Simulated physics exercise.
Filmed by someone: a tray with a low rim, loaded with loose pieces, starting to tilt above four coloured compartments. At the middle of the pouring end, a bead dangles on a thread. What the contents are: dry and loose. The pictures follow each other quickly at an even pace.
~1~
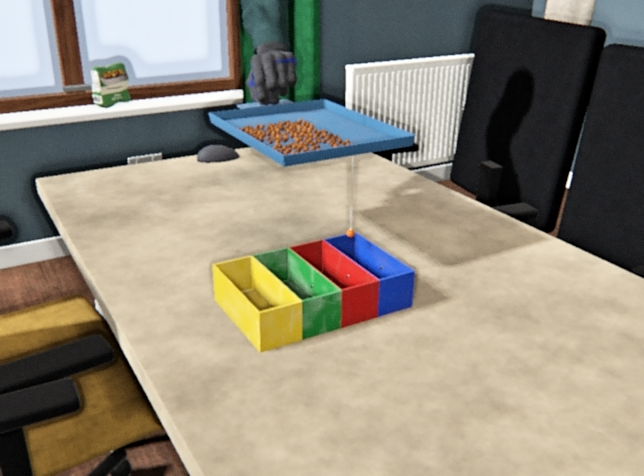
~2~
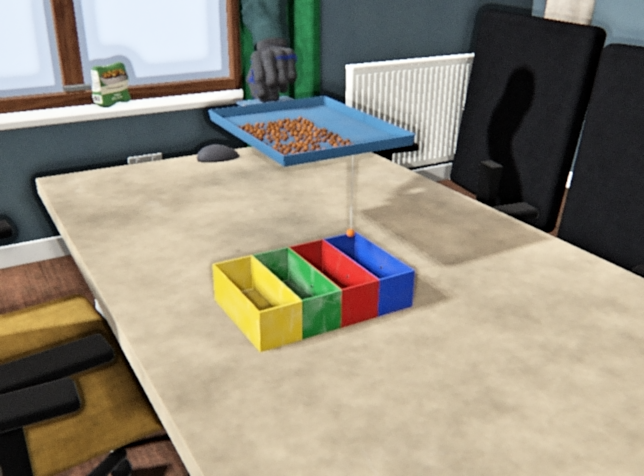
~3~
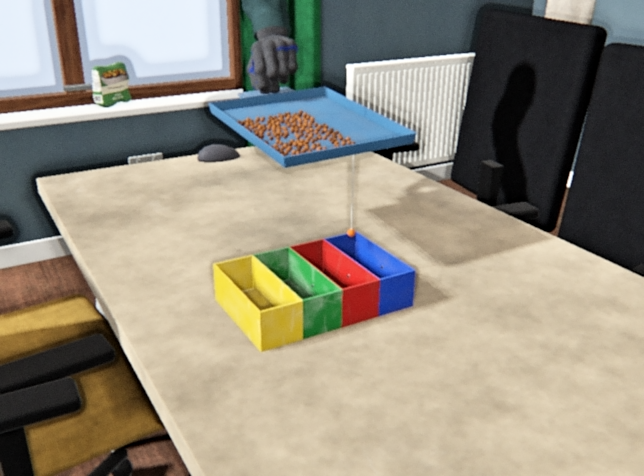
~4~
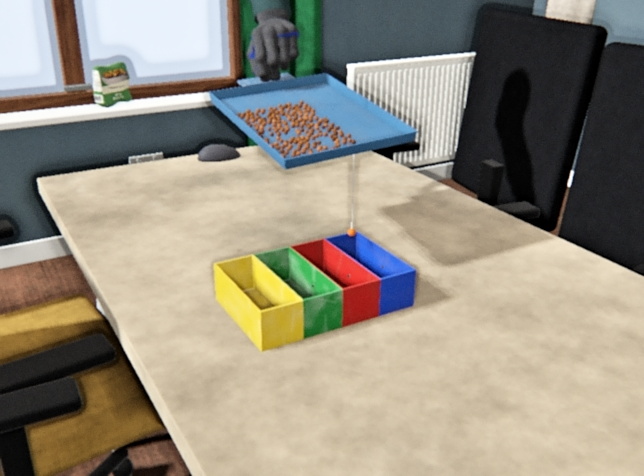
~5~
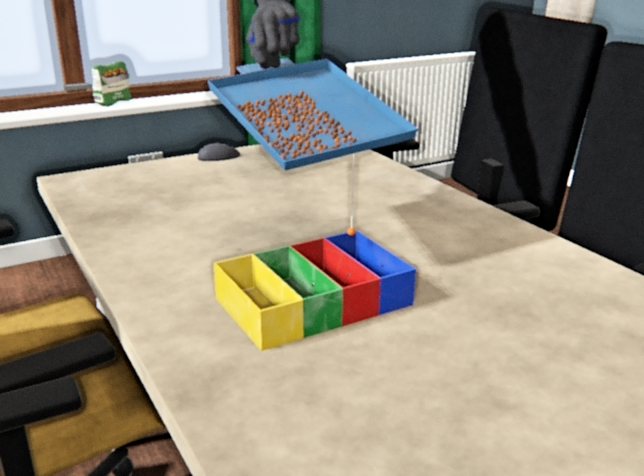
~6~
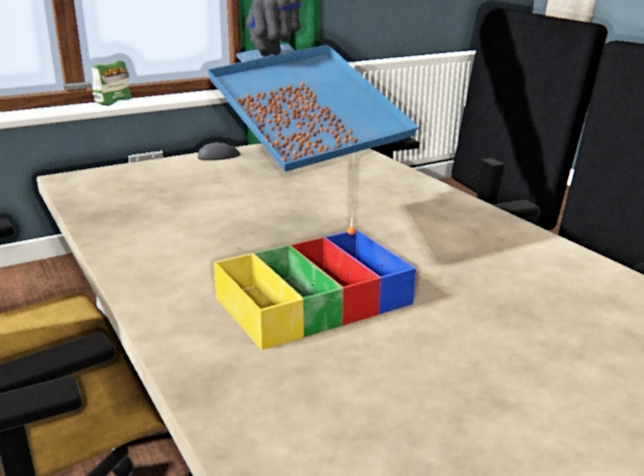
A blue tray of small brown cereal balls tilted slowly above yellow, green, red and blue compartments as a gloved-looking hand rose behind it, its front edge dipping toward the left and the pieces shifting.
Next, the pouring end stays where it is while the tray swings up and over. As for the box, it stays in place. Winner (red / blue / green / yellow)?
Green.
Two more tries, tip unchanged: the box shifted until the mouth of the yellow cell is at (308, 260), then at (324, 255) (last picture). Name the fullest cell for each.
The first position gives that yellow cell, and the second gives the yellow one.
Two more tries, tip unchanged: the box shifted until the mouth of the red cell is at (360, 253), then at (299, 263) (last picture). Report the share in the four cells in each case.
First 100 %, then 100 %.
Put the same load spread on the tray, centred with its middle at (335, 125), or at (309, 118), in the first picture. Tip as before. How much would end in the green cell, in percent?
Share in order: Roughly 50 %, 60 %.
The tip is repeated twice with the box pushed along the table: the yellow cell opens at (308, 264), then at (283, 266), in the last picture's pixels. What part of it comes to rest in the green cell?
Close to 10 in a hundred, then close to 40 in a hundred.
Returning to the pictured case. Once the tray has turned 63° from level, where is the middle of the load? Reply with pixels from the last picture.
Somewhere around pixel (305, 151) in the last picture.
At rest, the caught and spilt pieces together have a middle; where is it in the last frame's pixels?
About pixel (299, 298).
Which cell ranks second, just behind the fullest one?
The runner-up is red.
Soon, tray tipped steeply; nearly all on the tray; a stray few in the red cell; a small part falling or outside the box.
A while on, tray tipped past a quarter turn; about half on the tray; about a quarter in the green cell; a stray few in the red cell; a stray few in the yellow cell; about a third falling or outside the box.
Towards the end, tray tipped past a quarter turn; about two thirds in the green cell; about a quarter in the red cell; a stray few in the yellow cell; a stray few in the blue cell; a stray few falling or outside the box.
Finally, tray tipped past a quarter turn; about two thirds in the green cell; about a quarter in the red cell; a stray few in the yellow cell; a stray few in the blue cell; a stray few outside the box.
